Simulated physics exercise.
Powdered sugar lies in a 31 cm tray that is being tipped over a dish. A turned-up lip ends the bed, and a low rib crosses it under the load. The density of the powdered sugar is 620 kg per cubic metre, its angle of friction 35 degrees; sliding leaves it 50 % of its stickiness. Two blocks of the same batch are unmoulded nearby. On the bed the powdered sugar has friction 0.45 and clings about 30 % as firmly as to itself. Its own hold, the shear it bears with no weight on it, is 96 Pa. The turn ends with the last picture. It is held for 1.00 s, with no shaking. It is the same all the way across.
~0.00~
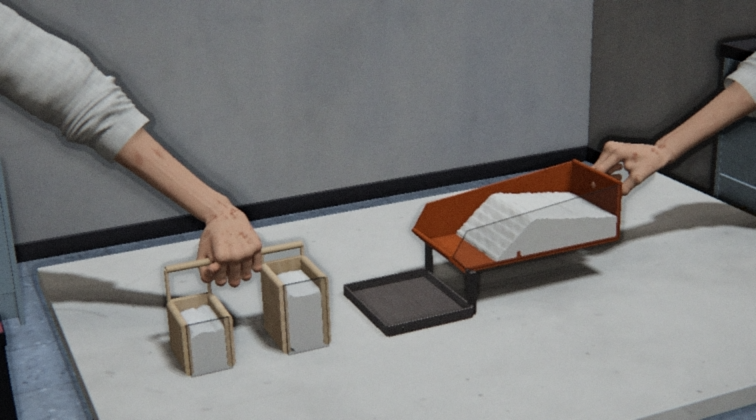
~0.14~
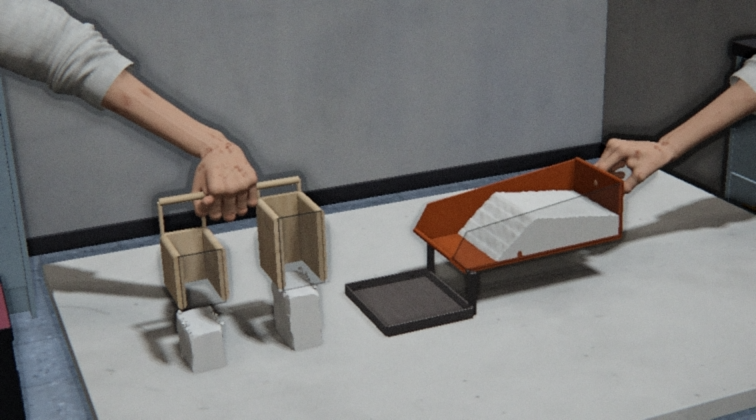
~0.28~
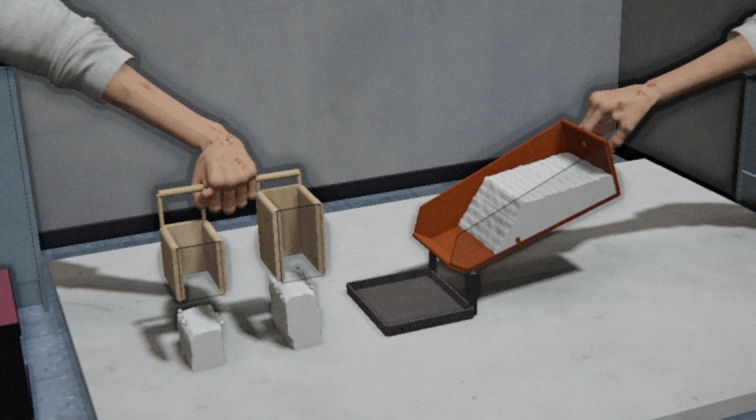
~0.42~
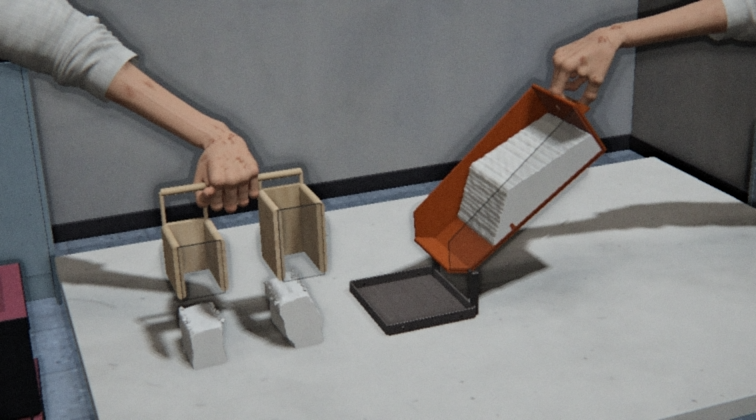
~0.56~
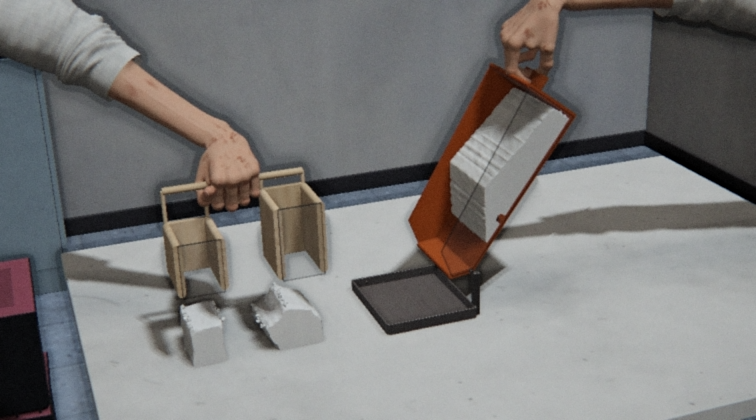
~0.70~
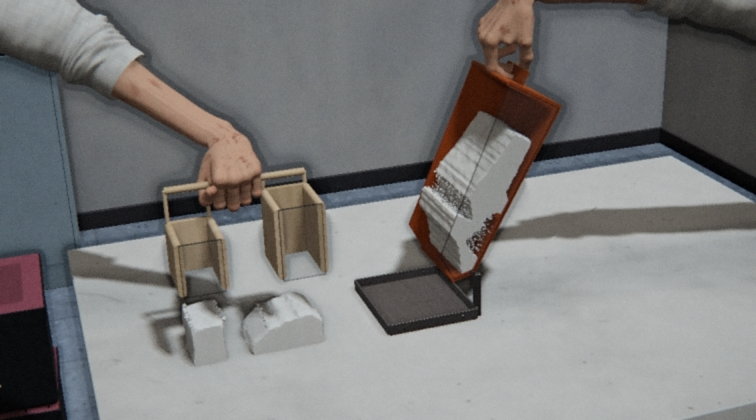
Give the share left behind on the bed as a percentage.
Expect roughly 16 %.
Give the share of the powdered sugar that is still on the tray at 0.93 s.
About 35 %.
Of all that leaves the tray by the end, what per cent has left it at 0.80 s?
About 20 %.
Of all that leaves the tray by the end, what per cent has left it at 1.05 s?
Some 90 per cent.
After 0.80 s, the tilt is 60 degrees and 83 % is on the bed.
After 0.93 s, the tilt is 60 degrees and 34 % is on the bed.
After 1.05 s, the tilt is 60 degrees and 20 % is on the bed.
After 1.17 s, the tilt is 60 degrees and 17 % is on the bed.
After 1.67 s, at the end, the tilt is 60 degrees and 16 % is on the bed.
